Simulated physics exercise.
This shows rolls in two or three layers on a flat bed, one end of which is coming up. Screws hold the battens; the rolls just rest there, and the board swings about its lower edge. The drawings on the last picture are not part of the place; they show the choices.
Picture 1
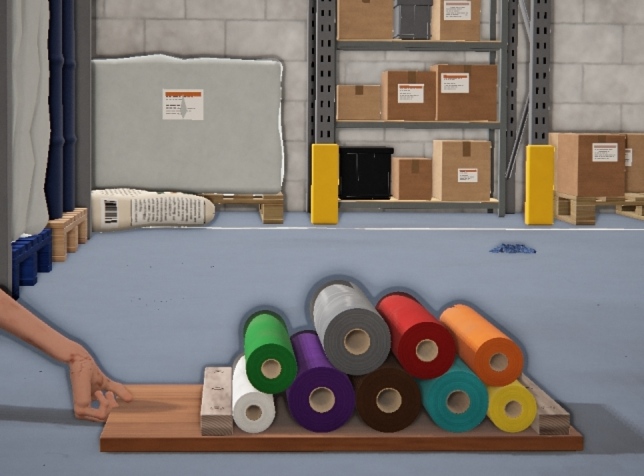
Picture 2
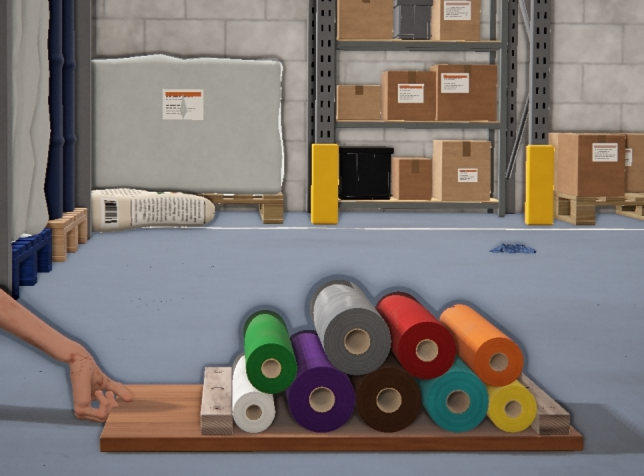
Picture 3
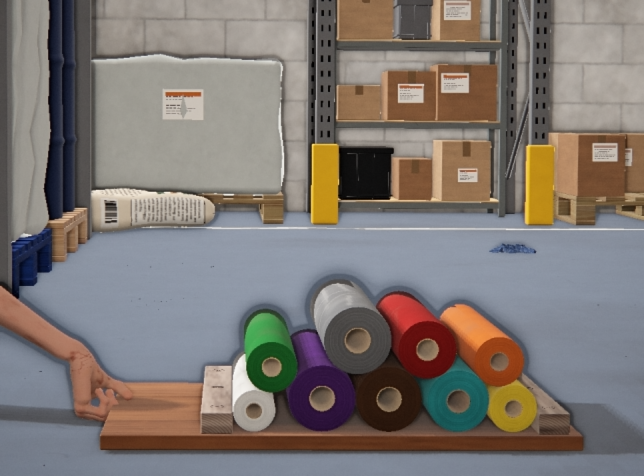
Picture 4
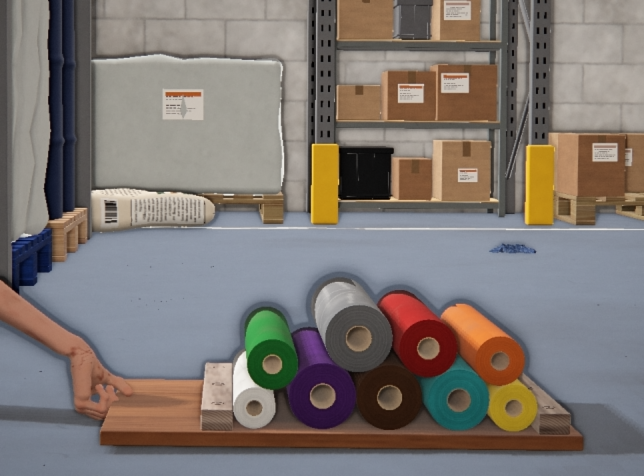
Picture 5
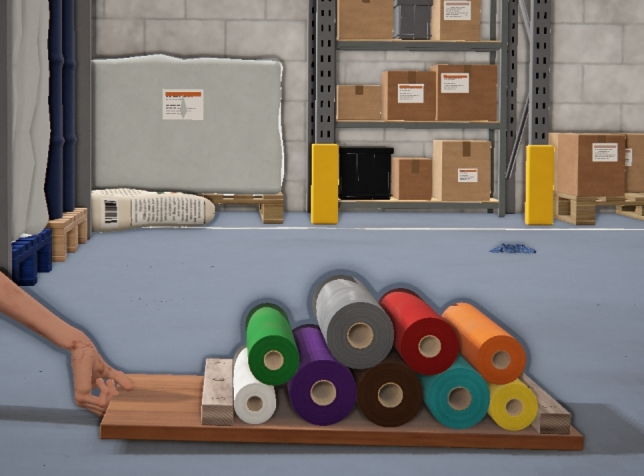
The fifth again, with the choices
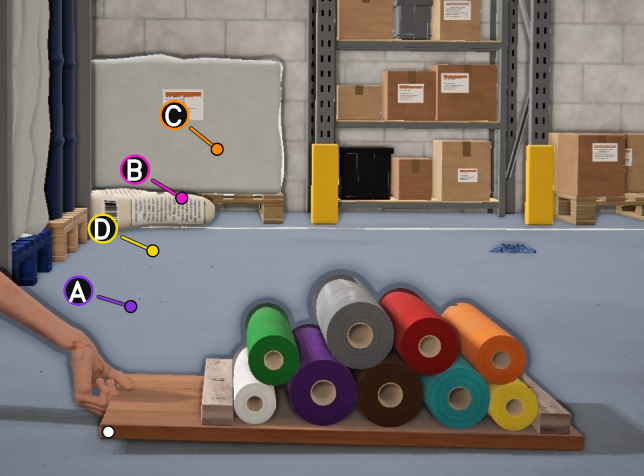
In a warehouse, a hand gripped the left end of a wooden board stacked with colourful rolls and raised it slightly, while the rolls shifted barely at all between the battens.
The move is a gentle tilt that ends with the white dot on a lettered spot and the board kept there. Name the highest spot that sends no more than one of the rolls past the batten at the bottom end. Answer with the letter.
Lift it to D and no more.
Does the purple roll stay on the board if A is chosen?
Yes, with A.
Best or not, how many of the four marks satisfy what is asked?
Two of them.
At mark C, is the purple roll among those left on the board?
Yes, with C.
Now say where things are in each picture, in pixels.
The first picture shows purple roll (322, 399); brown roll (389, 400); turquoise roll (458, 402).
The second picture shows turquoise roll (458, 402).
The third picture shows board (334, 404); white roll (254, 411); green roll (271, 367); red roll (427, 349).
The fourth picture shows board (334, 403); white roll (254, 407); purple roll (323, 396).
The fifth picture shows board (334, 399); white roll (255, 403); purple roll (323, 392).
On the marked copy, A at (131, 307); B at (182, 198); C at (217, 149); D at (153, 251); the white dot at (108, 432).
Following D. Soon after the start, board at 15°.
Later, board at 24°.
In the end, board at 24°, one over the low batten (orange).
As for the rest, A none over the low batten; B three over the low batten (orange, grey, red); C three over the low batten (orange, grey, red).
